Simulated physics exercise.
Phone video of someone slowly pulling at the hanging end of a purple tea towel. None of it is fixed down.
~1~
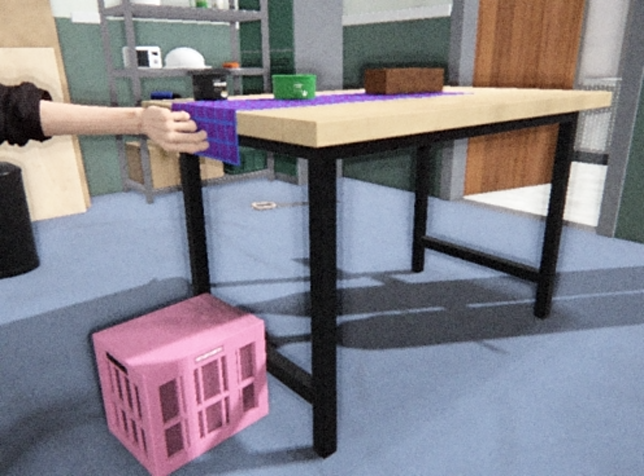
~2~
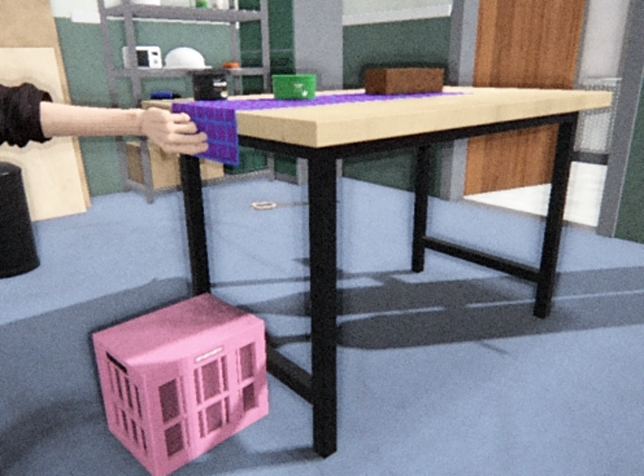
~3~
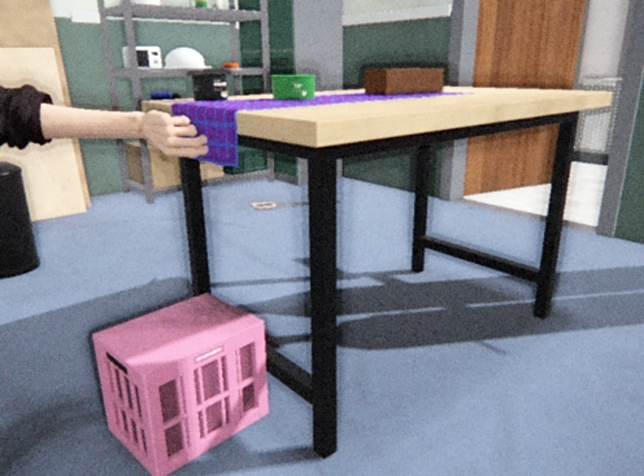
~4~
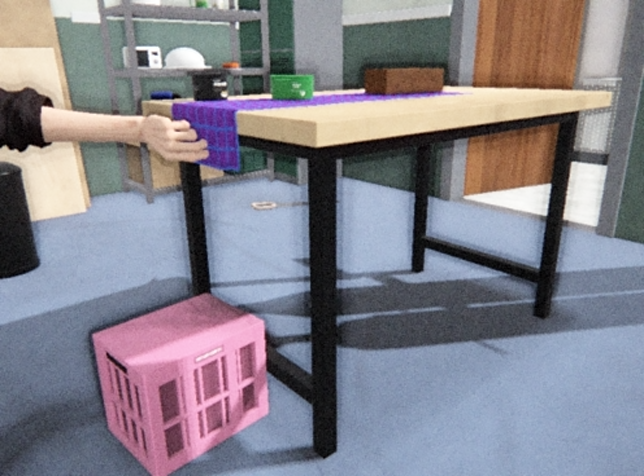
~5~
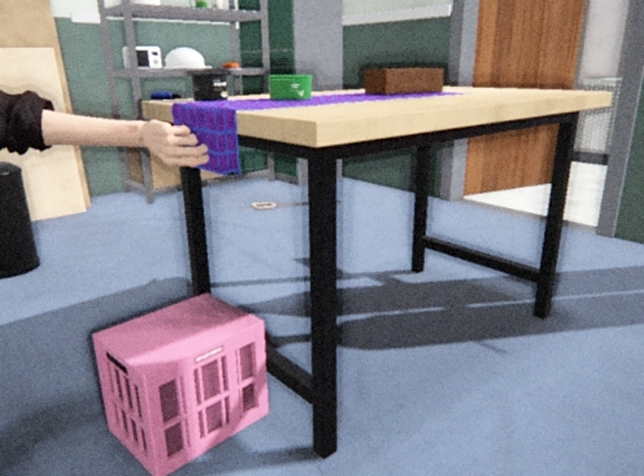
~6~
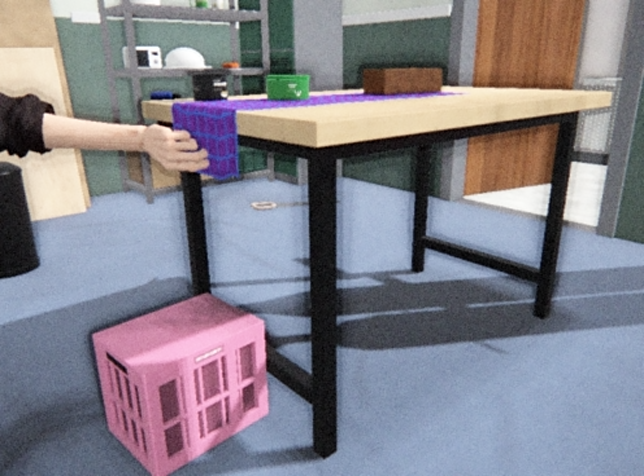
A hand slowly pulling the hanging end of a purple cloth down, a green tub on it shifting slightly left.
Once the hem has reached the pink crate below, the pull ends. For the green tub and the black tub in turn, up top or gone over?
Green tub: Gone over; black tub: Up top.
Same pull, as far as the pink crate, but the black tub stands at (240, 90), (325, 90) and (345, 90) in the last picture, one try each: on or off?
1: Off. 2: On. 3: On.
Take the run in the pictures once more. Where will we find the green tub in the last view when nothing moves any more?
I'd put it close to (161, 282).
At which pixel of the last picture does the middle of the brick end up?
Once everything settles, look around (303, 85).
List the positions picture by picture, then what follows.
The first picture shows tea towel end (240, 166); green tub (294, 75); black tub (209, 74); brick (405, 68); top of the crate (170, 345).
The second picture shows tea towel end (238, 166), far hem (476, 93); black tub (209, 74); black tub stands beside the cloth.
The third picture shows tea towel end (239, 168); green tub (293, 75).
The fourth picture shows tea towel end (239, 172), far hem (474, 94); black tub (209, 74).
The fifth picture shows tea towel end (241, 174); green tub (290, 76).
The sixth picture shows tea towel end (239, 178), far hem (471, 94); green tub (287, 76); black tub (209, 74); top of the crate (170, 345).
Then, 0.64 s past the final frame, hem going down; green tub carried along near (247, 89); black tub still.
Then, 1.46 s past the final frame, hem going down; green tub carried along near (197, 90); black tub still.
When it is over, hem on the crate; green tub down below near (161, 282); black tub still. The green tub falls off and the black tub remains up there.
